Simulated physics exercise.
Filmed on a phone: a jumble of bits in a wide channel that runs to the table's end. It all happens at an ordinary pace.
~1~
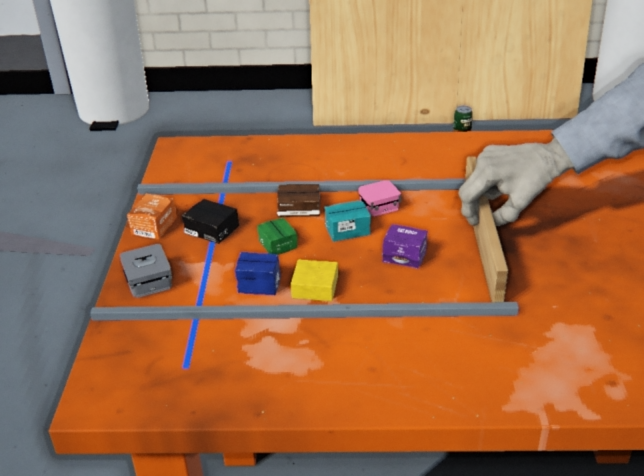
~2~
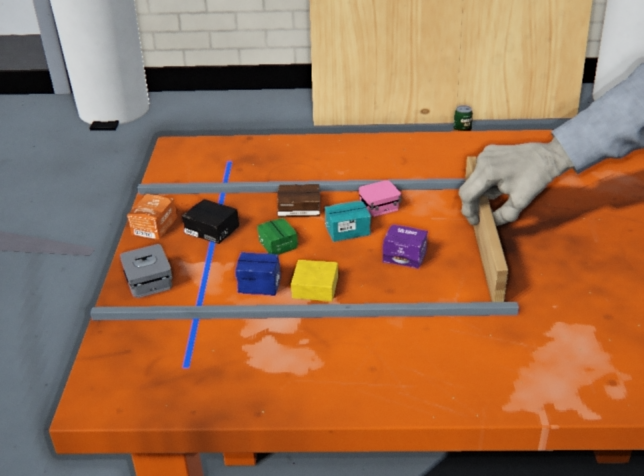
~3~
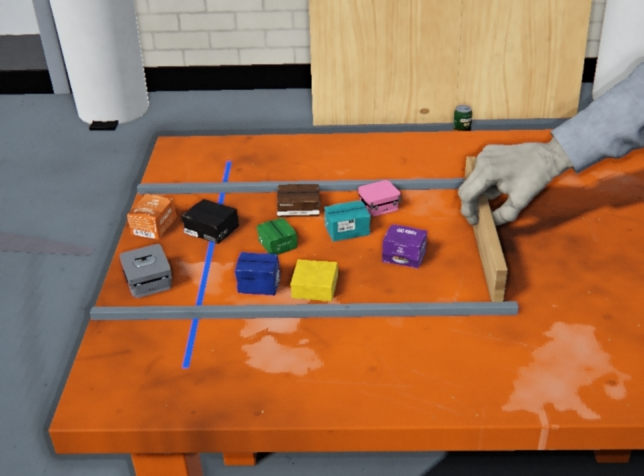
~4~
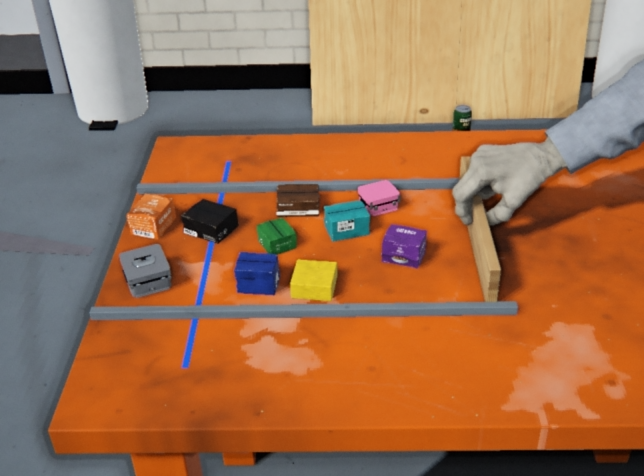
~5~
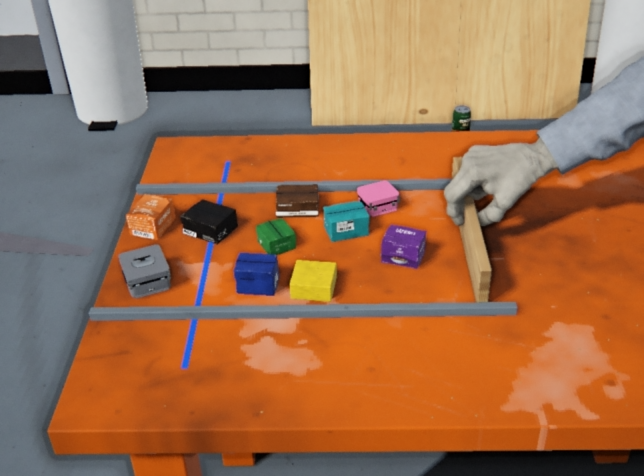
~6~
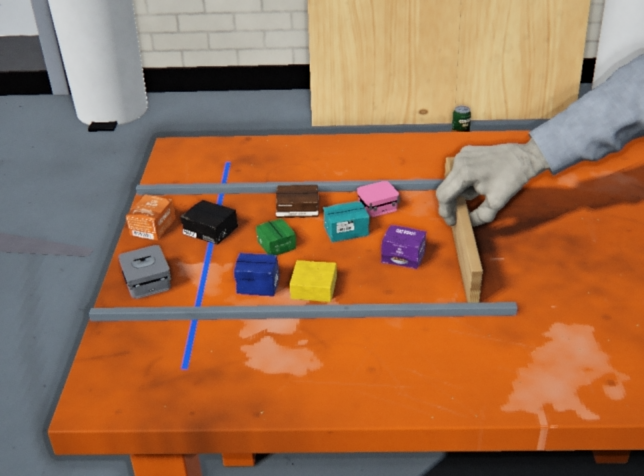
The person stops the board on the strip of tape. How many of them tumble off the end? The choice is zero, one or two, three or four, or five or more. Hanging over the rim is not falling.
The number that fall off is one or two.
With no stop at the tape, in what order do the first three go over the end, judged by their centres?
The order is the orange box, then the grey case, then the black box.
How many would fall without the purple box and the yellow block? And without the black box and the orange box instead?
1 in the first case, 0 in the second.
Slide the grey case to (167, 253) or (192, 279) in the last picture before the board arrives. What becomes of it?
The grey case does not fall; stays on.
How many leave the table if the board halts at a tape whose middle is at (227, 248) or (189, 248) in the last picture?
In that order 0 and 2.
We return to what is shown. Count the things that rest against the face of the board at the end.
The number is 4.
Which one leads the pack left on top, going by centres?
That is the grey case.
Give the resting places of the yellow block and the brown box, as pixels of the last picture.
The yellow block stops around (180, 284); the brown box around (165, 201).
Early on, none off yet; orange box at rest near (151, 217); grey case at rest near (146, 272); black box at rest near (209, 222).
Finally, the number that fall off is one or two; lost, orange box.
